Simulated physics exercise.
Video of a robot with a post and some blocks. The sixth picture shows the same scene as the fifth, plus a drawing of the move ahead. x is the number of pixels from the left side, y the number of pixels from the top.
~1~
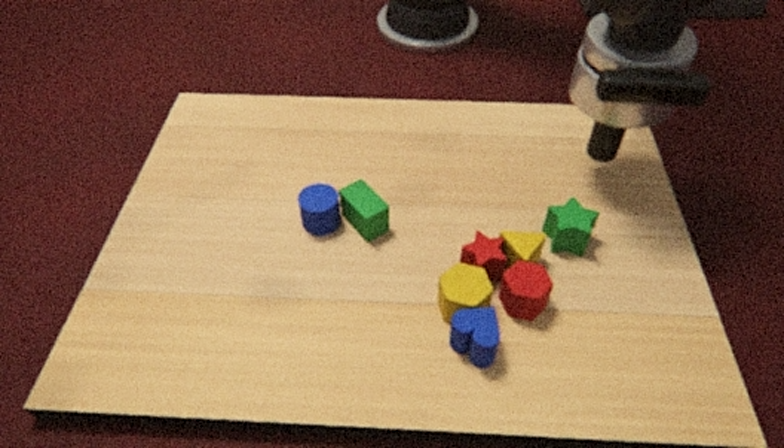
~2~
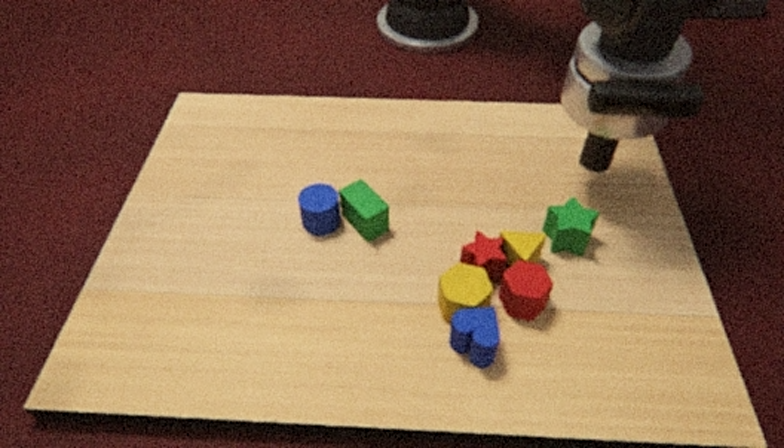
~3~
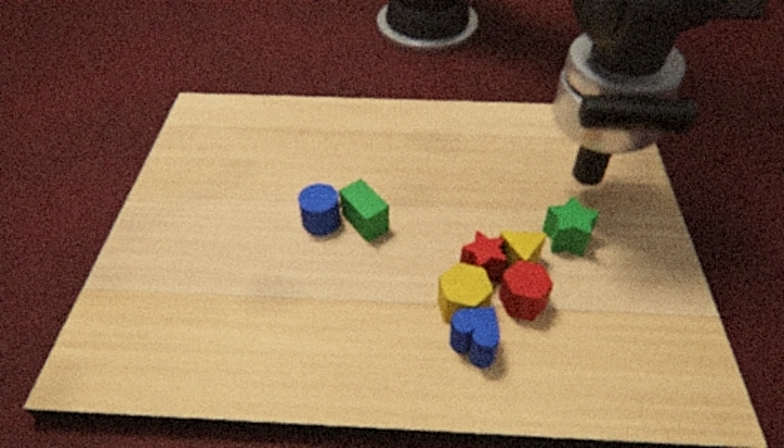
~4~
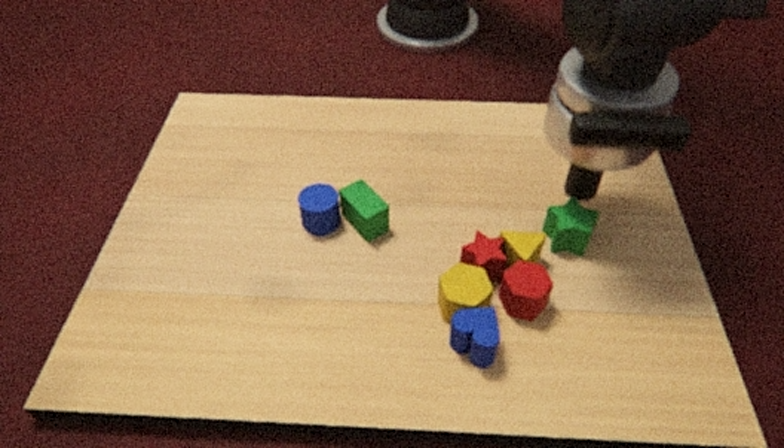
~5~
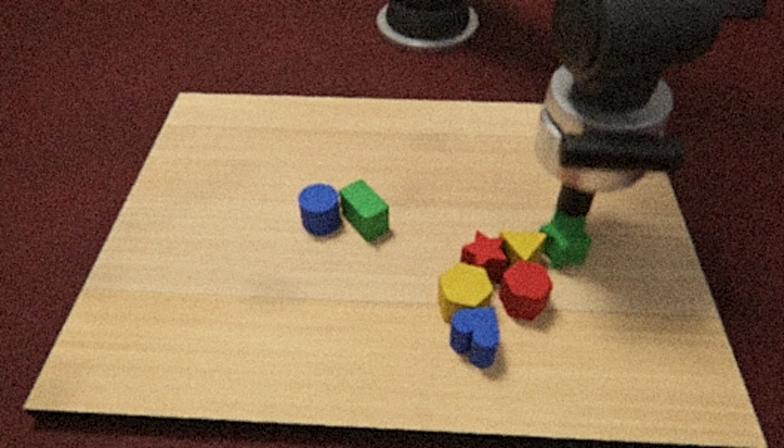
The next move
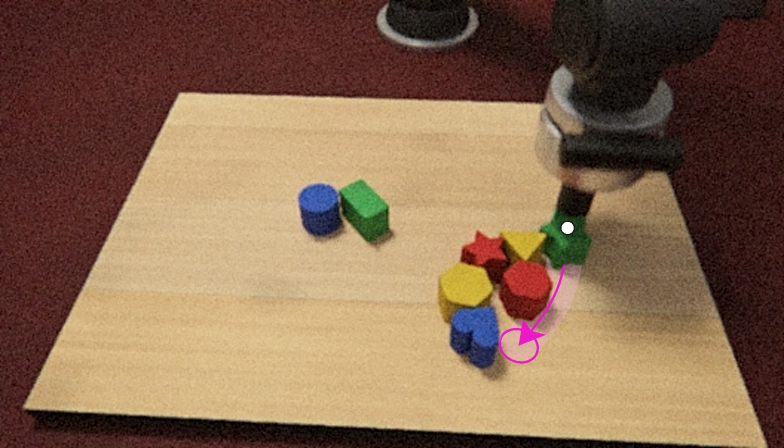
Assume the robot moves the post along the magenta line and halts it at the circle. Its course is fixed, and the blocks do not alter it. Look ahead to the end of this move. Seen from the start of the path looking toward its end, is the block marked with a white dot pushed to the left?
Final answer: Yes.
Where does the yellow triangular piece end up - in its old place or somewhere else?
At the end of the path, it will have moved.
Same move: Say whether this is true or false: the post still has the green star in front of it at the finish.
The statement is incorrect.
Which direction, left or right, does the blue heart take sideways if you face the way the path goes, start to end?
It moves off to the right.
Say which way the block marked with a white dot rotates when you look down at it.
Viewed from above, counterclockwise.
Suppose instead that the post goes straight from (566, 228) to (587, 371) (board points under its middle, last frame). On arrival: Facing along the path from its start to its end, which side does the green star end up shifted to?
Shifts right.
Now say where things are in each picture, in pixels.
Post's lower end (601, 154); blue heart (479, 324); yellow triangular piece (524, 241); red hexagon (529, 279); green star (574, 215), in the first picture.
Post (594, 164); blocks still, in the second picture.
Post (587, 176); blocks still, in the third picture.
Post (579, 192); blocks still, in the fourth picture.
Post (572, 210); blue heart (479, 324); yellow triangular piece (524, 241); red hexagon (529, 279); green star (568, 228), in the fifth picture.
Drawn move, from (566, 228) by way of (564, 267) and (548, 307) to (519, 345); the dot is on the green star.
The first path, step by step. One third of the way, post (570, 250); yellow triangular piece (521, 260), turned 80° clockwise; red hexagon (519, 293), turned 15° anticlockwise; green star (566, 271).
Two thirds of the way, post (554, 290); blue heart (472, 326); yellow triangular piece (521, 262), turned 90° clockwise; red hexagon (511, 308), turned 20° clockwise; green star (563, 317), turned 20° anticlockwise.
At the end, post (524, 329); blue heart (438, 335), turned 20° anticlockwise; yellow triangular piece (521, 263), turned 95° clockwise; red hexagon (480, 326), turned 50° clockwise; green star (557, 351), turned 60° anticlockwise.
